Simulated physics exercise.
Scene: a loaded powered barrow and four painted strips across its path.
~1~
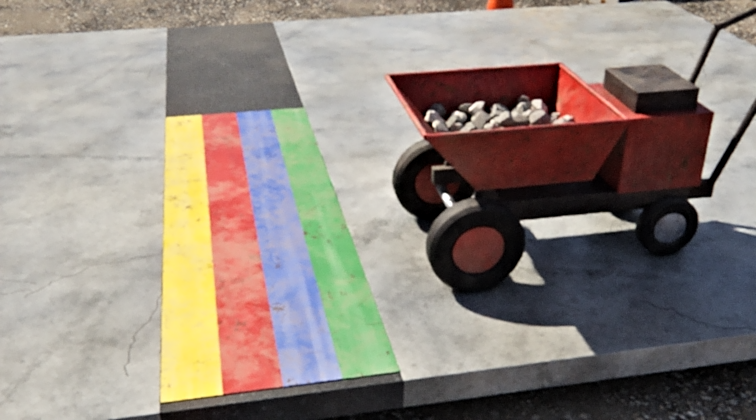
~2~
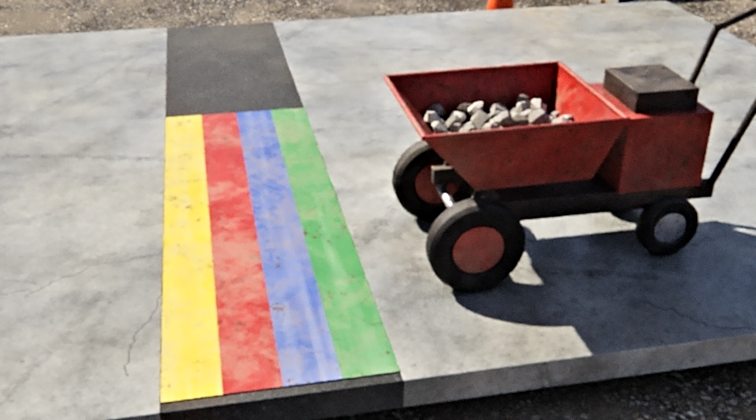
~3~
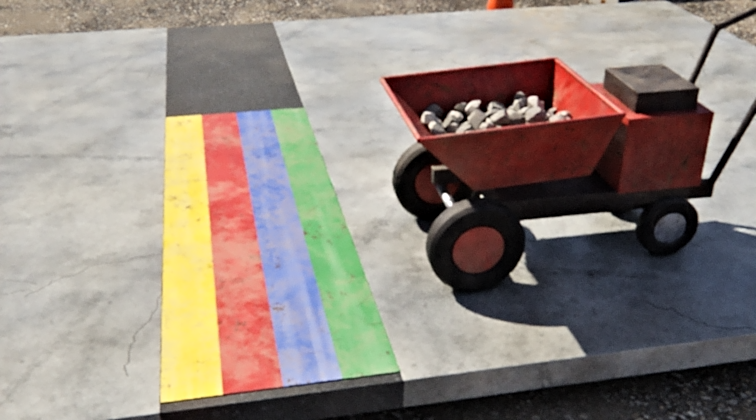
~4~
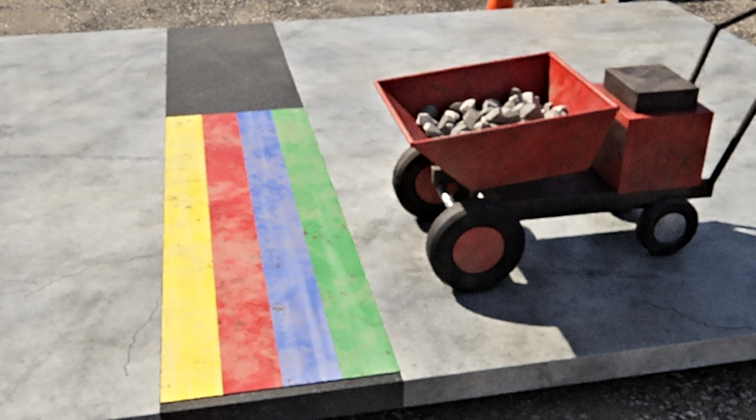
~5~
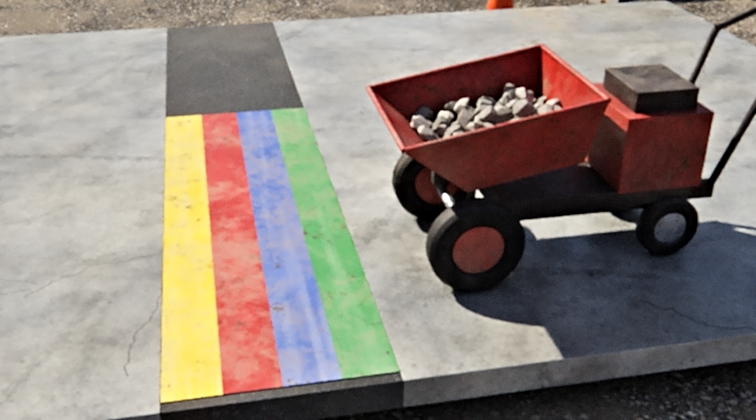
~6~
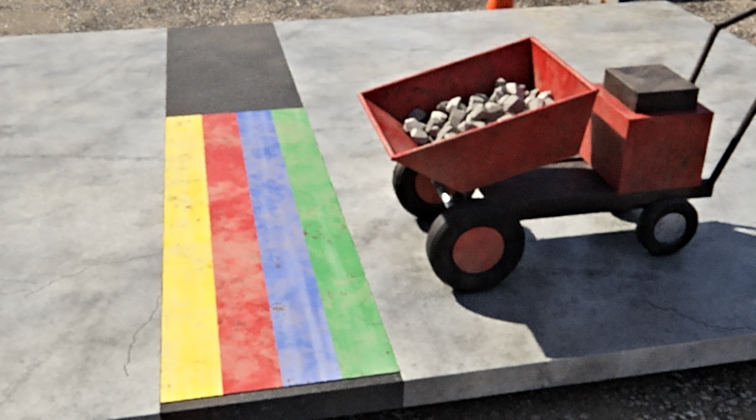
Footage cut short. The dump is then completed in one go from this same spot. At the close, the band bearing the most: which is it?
It is the blue band.
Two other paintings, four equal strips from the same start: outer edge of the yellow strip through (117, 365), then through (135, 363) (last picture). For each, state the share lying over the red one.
Roughly 10 per cent first, then 10 per cent.
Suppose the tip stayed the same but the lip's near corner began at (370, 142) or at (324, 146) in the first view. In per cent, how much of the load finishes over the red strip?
About 30 percent the first time, about 20 percent the second.
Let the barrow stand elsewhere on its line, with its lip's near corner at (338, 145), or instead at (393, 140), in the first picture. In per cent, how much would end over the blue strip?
0 and 30 in a hundred, in that order.
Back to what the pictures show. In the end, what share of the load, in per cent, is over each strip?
The green strip carries 10 per cent, the blue strip 35 per cent, the red strip 10 per cent and the yellow strip 5 per cent.
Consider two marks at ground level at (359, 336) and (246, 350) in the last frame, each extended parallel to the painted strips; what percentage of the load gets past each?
Estimate: 70 %, then 10 %.
Shortly afterwards, skip tipped steeply; the whole lot in the skip.
Next, skip tipped right over; the bulk in the skip; a little over the green strip; a little over the blue strip.
Some moments later, skip tipped right over; near a third in the skip; a little over the green strip; near a third over the blue strip; a little over the red strip; a little over the yellow strip.
In the end, skip tipped right over; near a third in the skip; a little over the green strip; near a third over the blue strip; a little over the red strip; a little over the yellow strip; only a few off the paint.
